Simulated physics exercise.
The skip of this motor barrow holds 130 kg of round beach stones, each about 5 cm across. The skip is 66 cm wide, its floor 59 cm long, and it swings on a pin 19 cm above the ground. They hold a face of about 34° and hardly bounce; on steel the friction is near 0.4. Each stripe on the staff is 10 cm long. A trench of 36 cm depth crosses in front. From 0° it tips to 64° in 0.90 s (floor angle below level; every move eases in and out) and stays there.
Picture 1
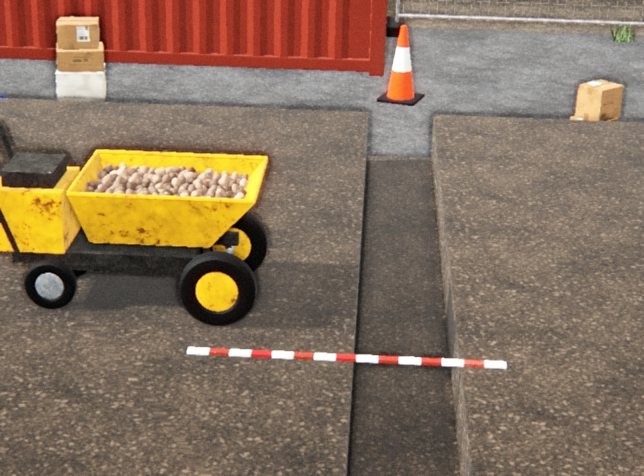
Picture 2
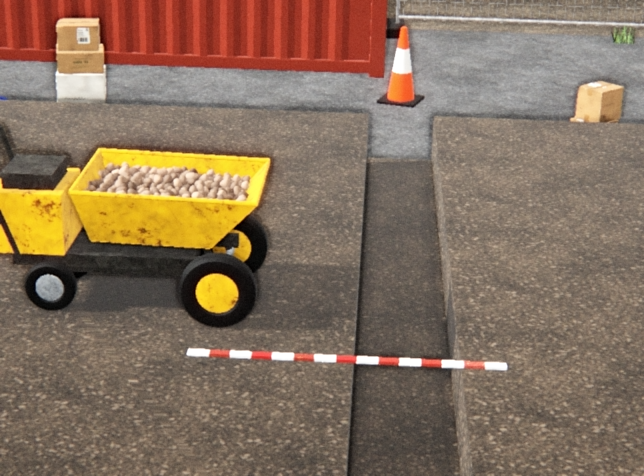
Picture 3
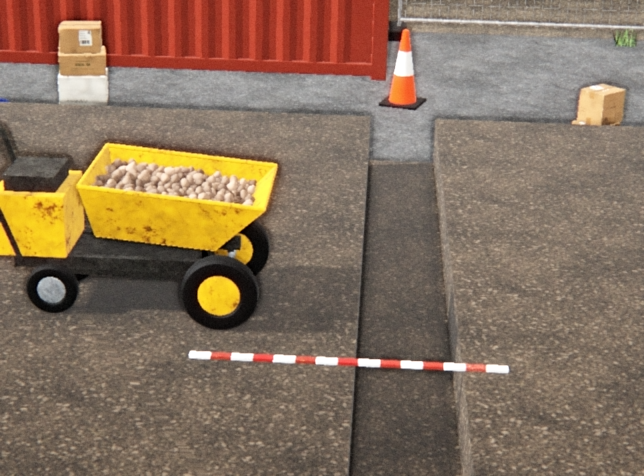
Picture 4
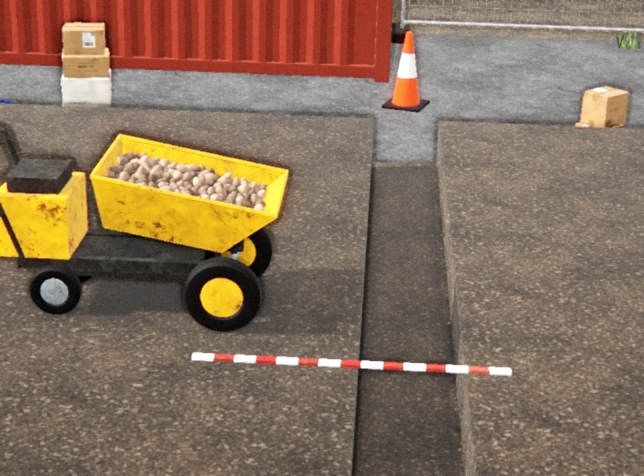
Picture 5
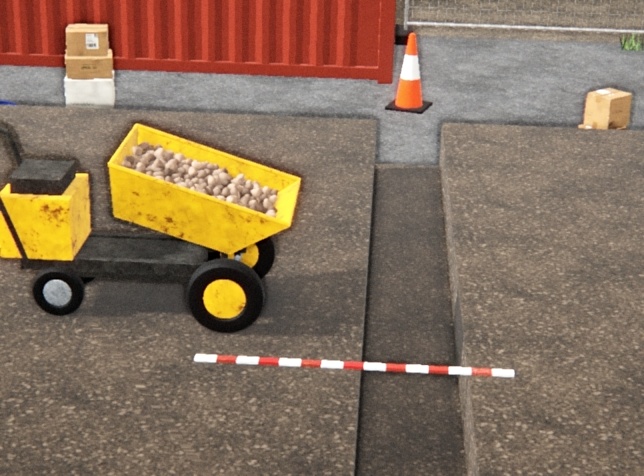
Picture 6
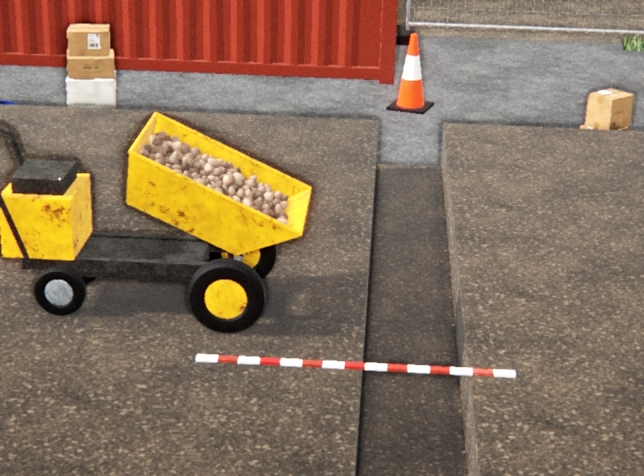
To begin with, a yellow motor barrow stands left of a trench, its skip level and full of rounded stones, with a red-and-white staff lying across the gap. The skip then tilts toward the right, slowly at first, its rear rising steadily until it slopes clearly down toward the trench, stones still inside.
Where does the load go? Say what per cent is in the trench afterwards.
Some 93 per cent of it.
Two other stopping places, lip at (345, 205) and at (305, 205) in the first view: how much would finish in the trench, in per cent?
First some 55, then 95 per cent.
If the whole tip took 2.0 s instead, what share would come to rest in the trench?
It would be near 90 per cent.
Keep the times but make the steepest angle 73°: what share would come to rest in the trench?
Then about 90 per cent.
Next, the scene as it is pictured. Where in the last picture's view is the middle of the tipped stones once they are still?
Near (411, 367).
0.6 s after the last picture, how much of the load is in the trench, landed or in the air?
Some 20 per cent.
Then, 0.3 s after the last picture the floor is at 54°, 100 % in the skip; the foremost stones are at (320, 246).
Then, 0.6 s after the last picture the floor is at 64°, 70 % in the skip, 11 % short of the trench, 19 % in the trench; the foremost stones are at (406, 331).
Then, 1.0 s after the last picture the floor is at 64°, 24 % in the skip, 10 % short of the trench, 66 % in the trench; the foremost stones are at (456, 373).
Then, 2.9 s after the last picture the floor is at 64°, 0 % in the skip, 7 % short of the trench, 93 % in the trench; the foremost stones are at (456, 371).
